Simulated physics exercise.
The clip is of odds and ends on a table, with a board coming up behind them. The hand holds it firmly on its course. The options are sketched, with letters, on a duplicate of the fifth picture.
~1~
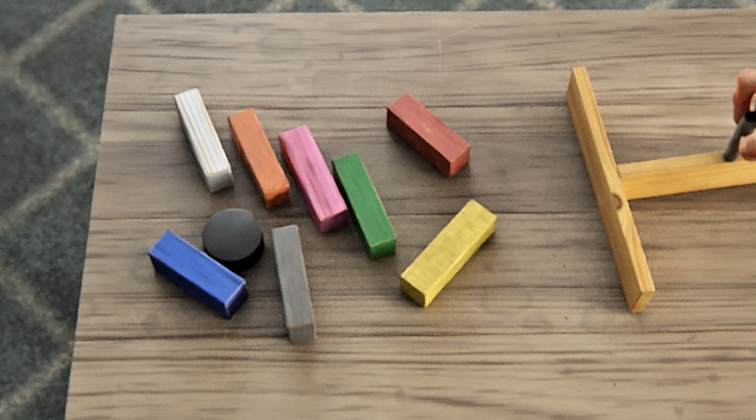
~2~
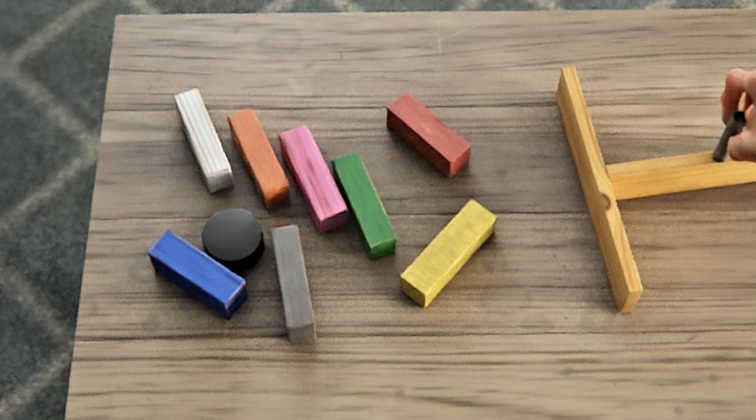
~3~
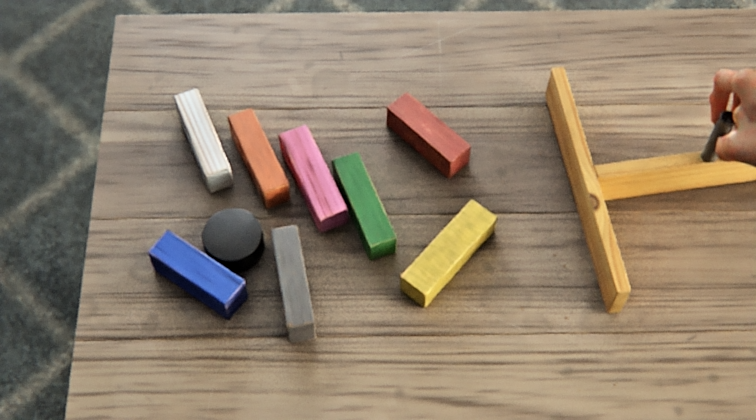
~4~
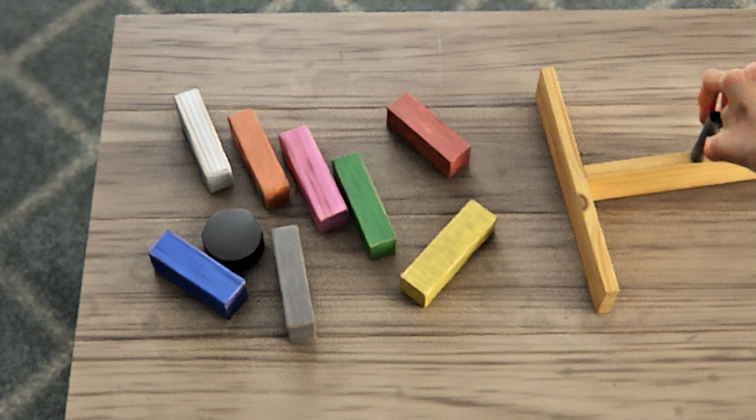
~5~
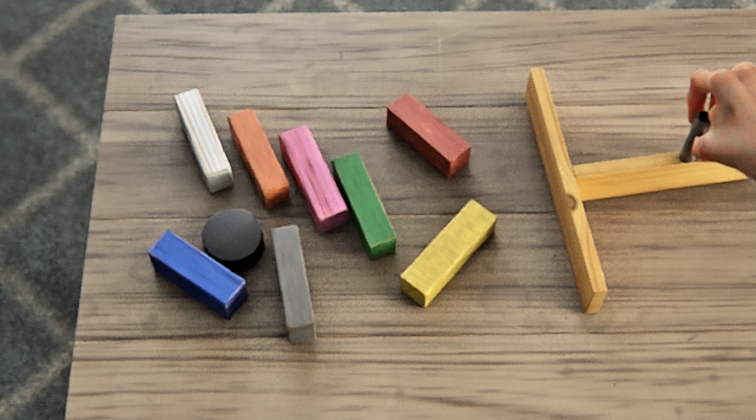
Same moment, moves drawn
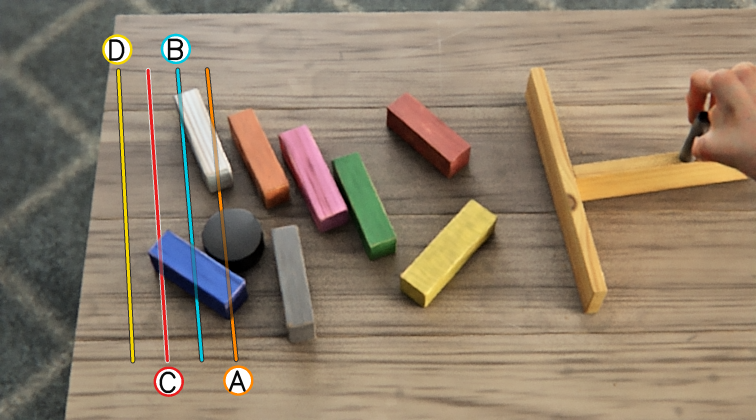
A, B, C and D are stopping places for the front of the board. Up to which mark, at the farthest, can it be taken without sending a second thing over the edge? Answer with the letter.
Up to line A.
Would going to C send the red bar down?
By then, no.
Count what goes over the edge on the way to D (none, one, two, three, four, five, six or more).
In all, six or more.
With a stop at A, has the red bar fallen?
By then, no.
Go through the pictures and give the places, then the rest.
The first frame shows pink stick (314, 178); blue stick (198, 275); board (611, 172).
The second frame shows board (601, 172); orange bar (259, 158).
The third frame shows board (590, 172); red bar (428, 135).
The fourth frame shows board (578, 173); yellow bar (449, 253).
The fifth frame shows board (567, 173); pink stick (314, 178); blue stick (198, 275); grey bar (294, 283).
On the copy, A at (221, 204); B at (189, 204); C at (157, 205); D at (125, 205).
On A. First, board (442, 174); red bar (405, 135); yellow bar (412, 267).
Then, board (318, 176); white stick (176, 141); blue stick (188, 283).
Finally, board (222, 177); white stick over the edge; black tin (100, 245); one fallen.
By contrast, B drops three; C drops five; D drops seven.
